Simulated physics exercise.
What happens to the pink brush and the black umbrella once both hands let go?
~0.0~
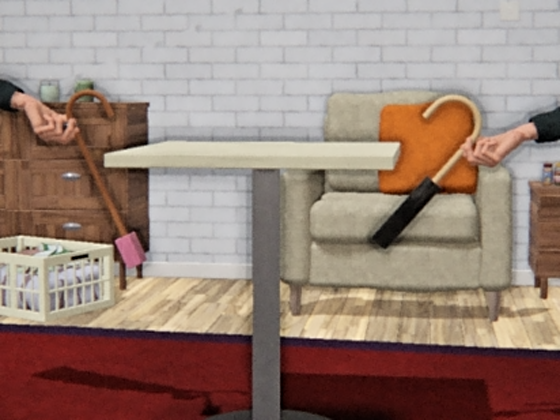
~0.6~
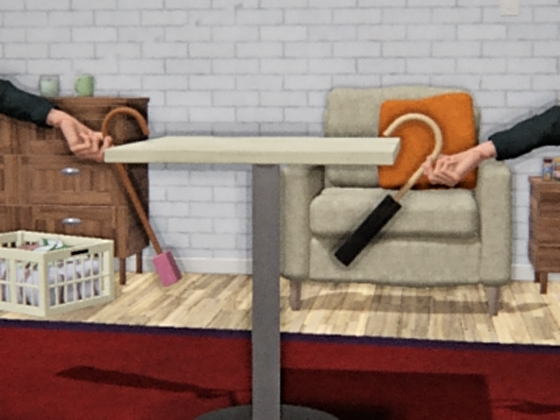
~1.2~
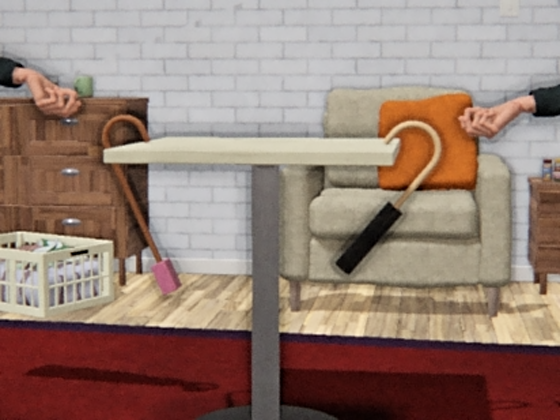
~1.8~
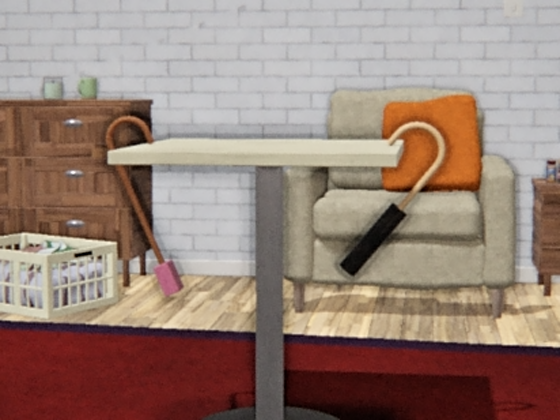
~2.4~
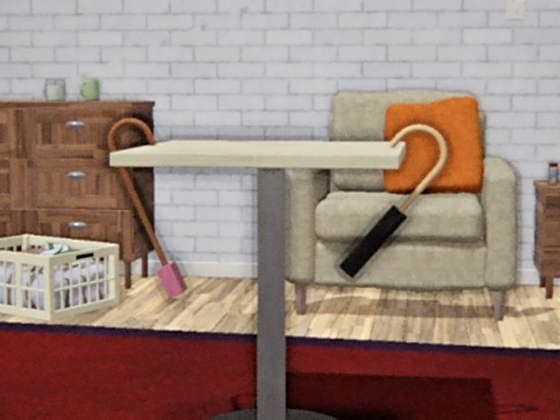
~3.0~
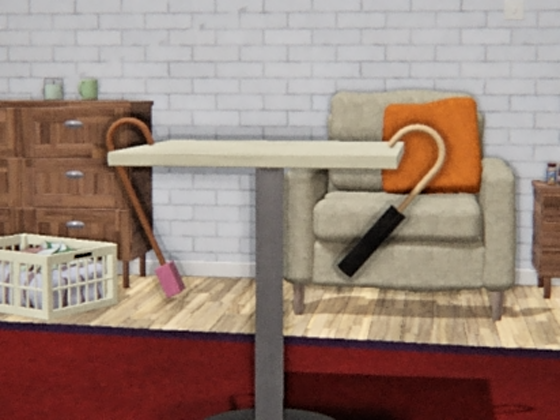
Both stay up, with the pink brush hanging from the left end of the table and the black umbrella hanging from the right end.
